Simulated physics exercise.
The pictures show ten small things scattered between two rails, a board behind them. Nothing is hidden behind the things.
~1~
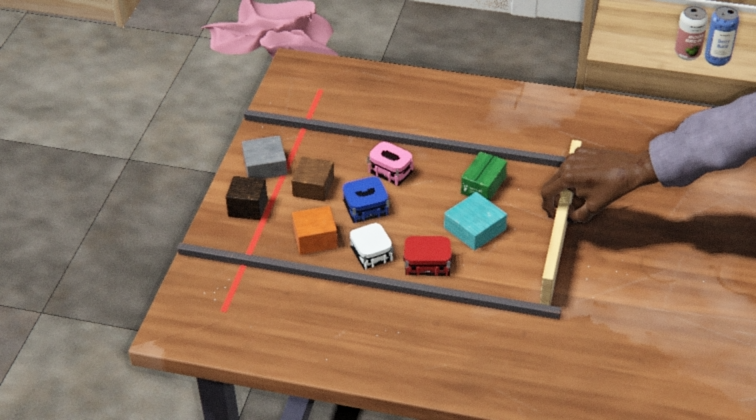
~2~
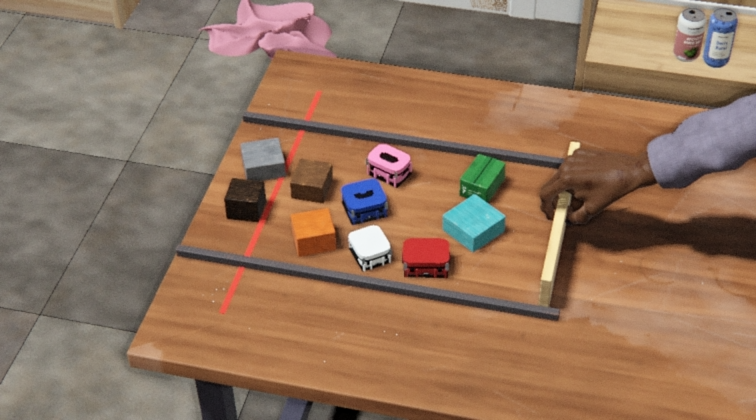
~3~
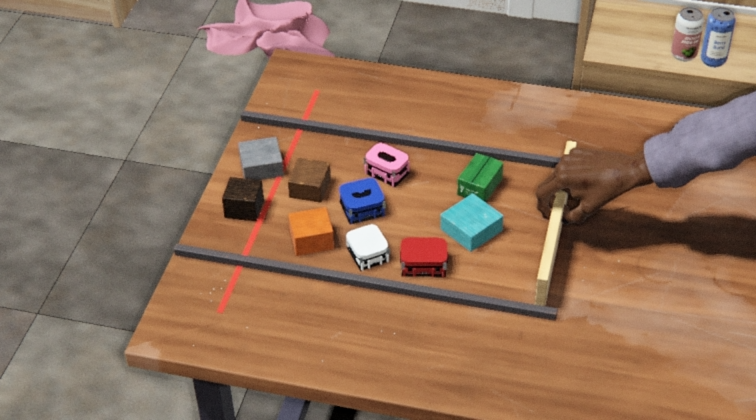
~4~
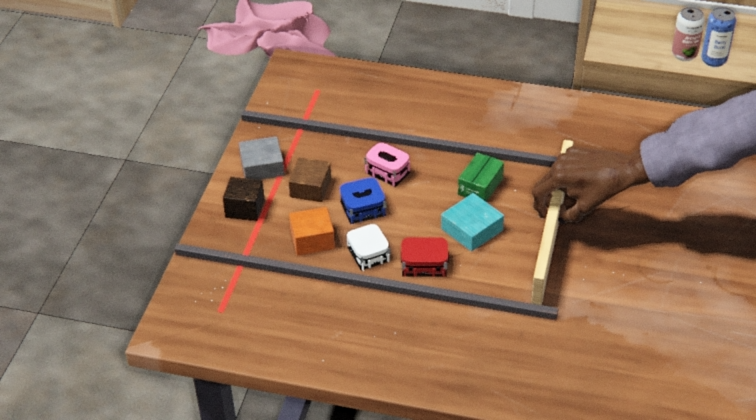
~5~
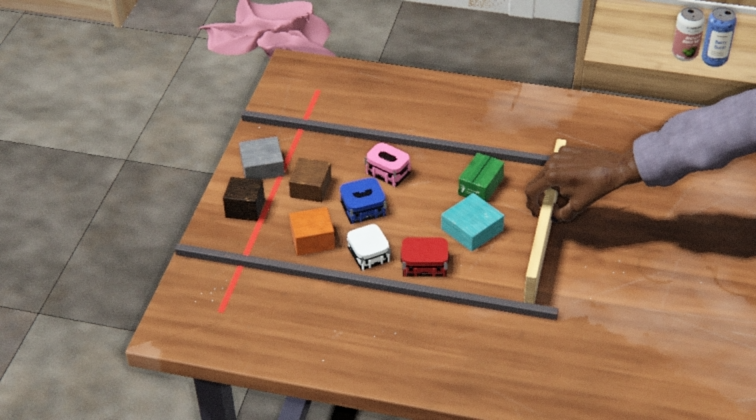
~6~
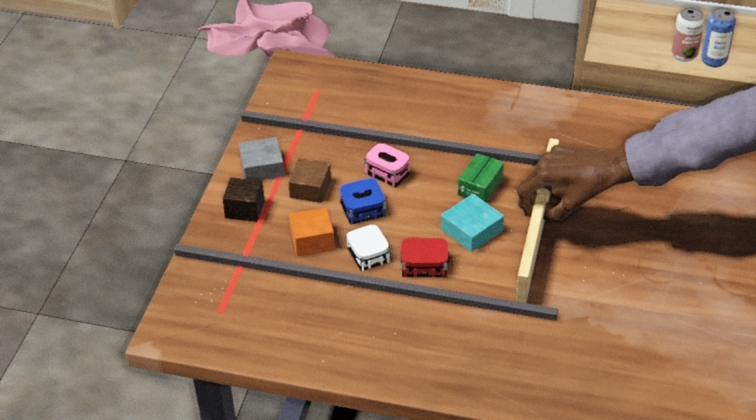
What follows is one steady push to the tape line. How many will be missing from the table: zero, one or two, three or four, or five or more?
Here the number that fall off is three or four.
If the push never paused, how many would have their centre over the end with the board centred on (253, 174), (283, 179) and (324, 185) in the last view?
It would be 7, 4 and 1.
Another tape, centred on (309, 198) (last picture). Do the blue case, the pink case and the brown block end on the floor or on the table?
The blue case survives; the pink case stays on; the brown block remains up.
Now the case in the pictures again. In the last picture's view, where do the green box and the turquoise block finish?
The green box at (274, 149), the turquoise block at (247, 195).
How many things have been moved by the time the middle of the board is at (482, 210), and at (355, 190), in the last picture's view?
2 and 10.
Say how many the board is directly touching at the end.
3 of them.
Early on, none off yet; grey block at rest near (262, 160); black block at rest near (244, 199); brown block at rest near (310, 180).
A while later, none off yet; grey block moving near (255, 157); black block at rest near (244, 199); brown block travelled about its own width near (290, 174).
Further along, one off so far; grey block upside down near (209, 185); black block travelled about its own width near (208, 185); brown block travelled well along near (233, 157).
Finally, the number that fall off is three or four; lost, orange block, brown block, black block and grey block.
